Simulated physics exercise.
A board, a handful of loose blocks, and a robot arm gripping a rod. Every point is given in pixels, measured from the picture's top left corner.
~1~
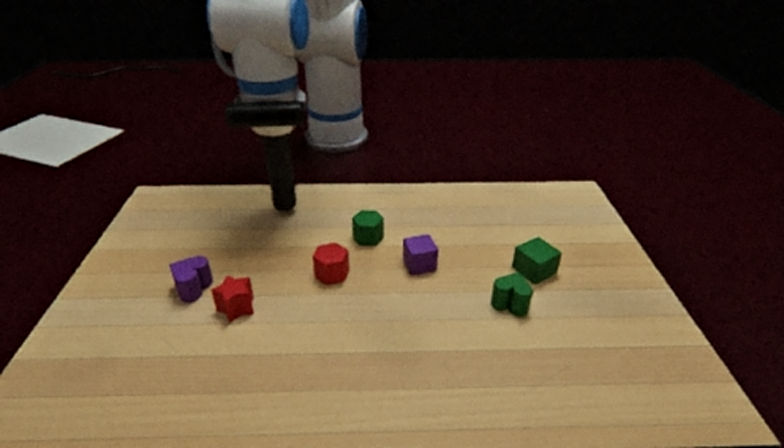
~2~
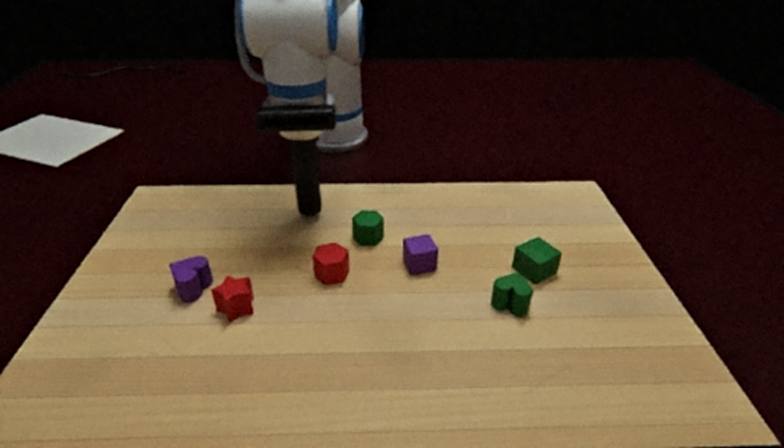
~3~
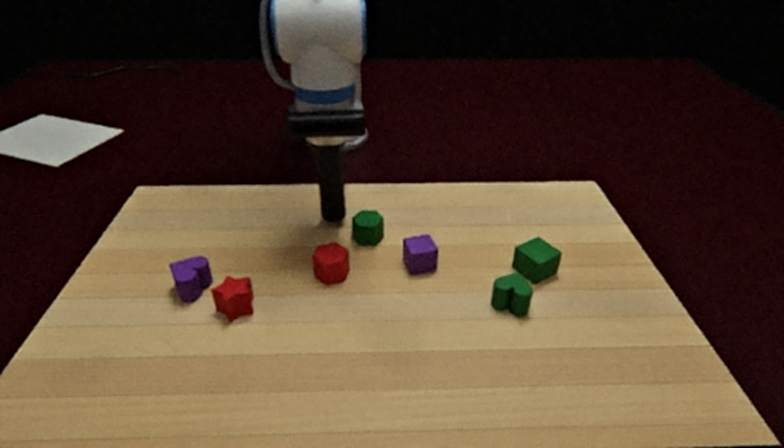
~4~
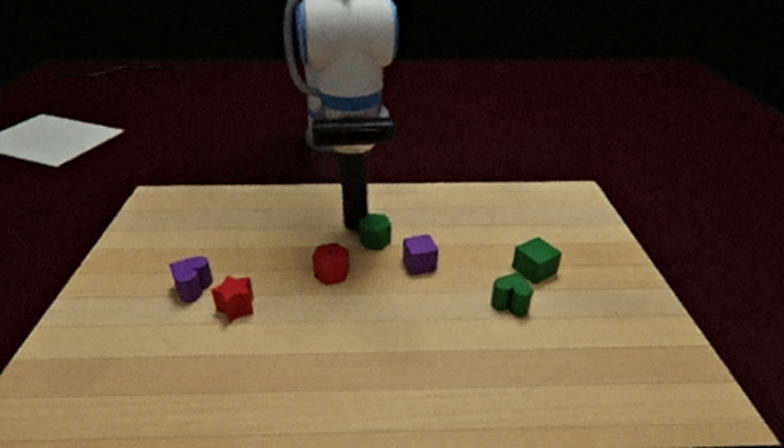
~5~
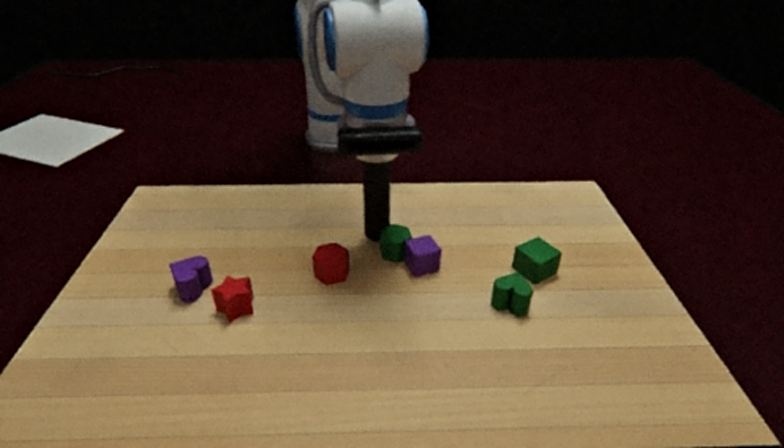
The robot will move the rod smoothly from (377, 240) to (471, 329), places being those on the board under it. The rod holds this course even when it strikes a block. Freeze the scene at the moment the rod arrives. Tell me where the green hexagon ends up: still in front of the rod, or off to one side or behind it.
Most likely the green hexagon stays ahead.
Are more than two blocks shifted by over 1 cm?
I'd say no.
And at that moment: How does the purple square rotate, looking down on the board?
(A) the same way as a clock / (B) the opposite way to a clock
The answer is B.
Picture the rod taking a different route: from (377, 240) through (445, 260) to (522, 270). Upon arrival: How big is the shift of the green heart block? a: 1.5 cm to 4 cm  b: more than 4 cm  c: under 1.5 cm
I'll go with c - under 1.5 cm.
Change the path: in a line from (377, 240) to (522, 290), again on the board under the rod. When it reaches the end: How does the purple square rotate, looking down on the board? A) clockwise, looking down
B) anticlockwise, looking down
Choice B: Anticlockwise, looking down.
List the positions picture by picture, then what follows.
The first frame shows rod tip (285, 206); block tops, green hexagon (368, 217); purple square (421, 243); green heart block (515, 283).
The second frame shows rod (310, 210); blocks unchanged.
The third frame shows rod (334, 216); blocks unchanged.
The fourth frame shows rod (356, 225); green hexagon (375, 221).
The fifth frame shows rod (377, 234); green hexagon (396, 232); purple square (423, 245); green heart block (515, 283).
What follows on the original path. One third of the way, rod (404, 260); green hexagon (424, 261); purple square (455, 261), turned 70° anticlockwise.
Two thirds of the way, rod (435, 289); green hexagon (464, 288), turned 20° anticlockwise; purple square (474, 264), turned 100° anticlockwise.
At the end, rod (472, 323); green hexagon (510, 318), turned 45° anticlockwise; purple square (474, 264), turned 100° anticlockwise; green heart block in place.
